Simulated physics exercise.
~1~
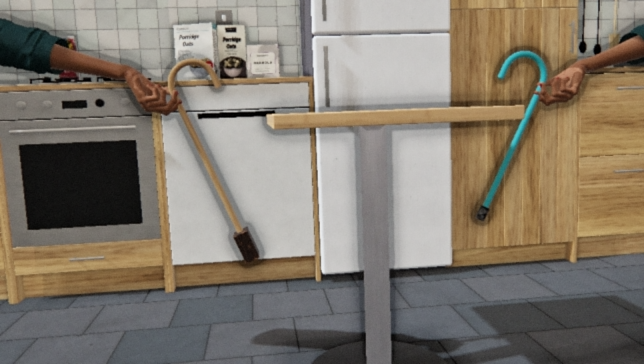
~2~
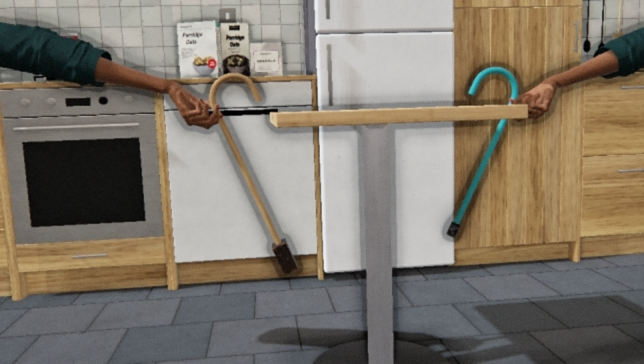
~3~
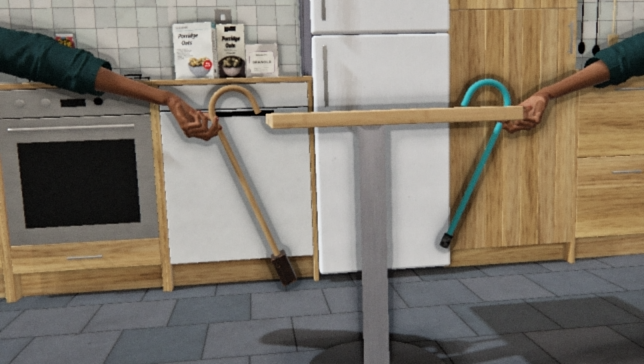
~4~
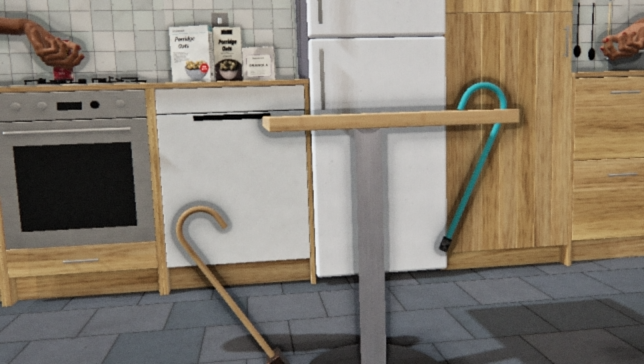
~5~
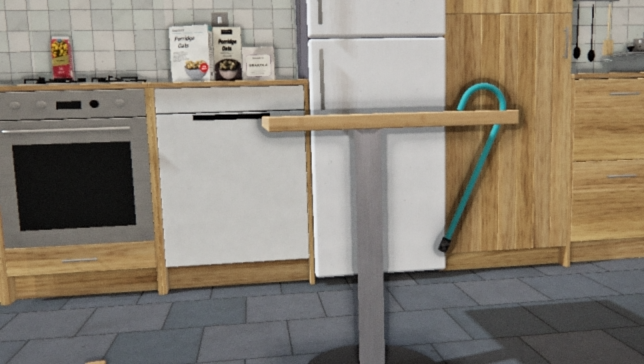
A black-ended brush with a curved tan handle and a turquoise cane were brought by two hands toward opposite ends of a table and released; the brush dropped to the floor and out of view, while the cane stayed hooked on the right edge.
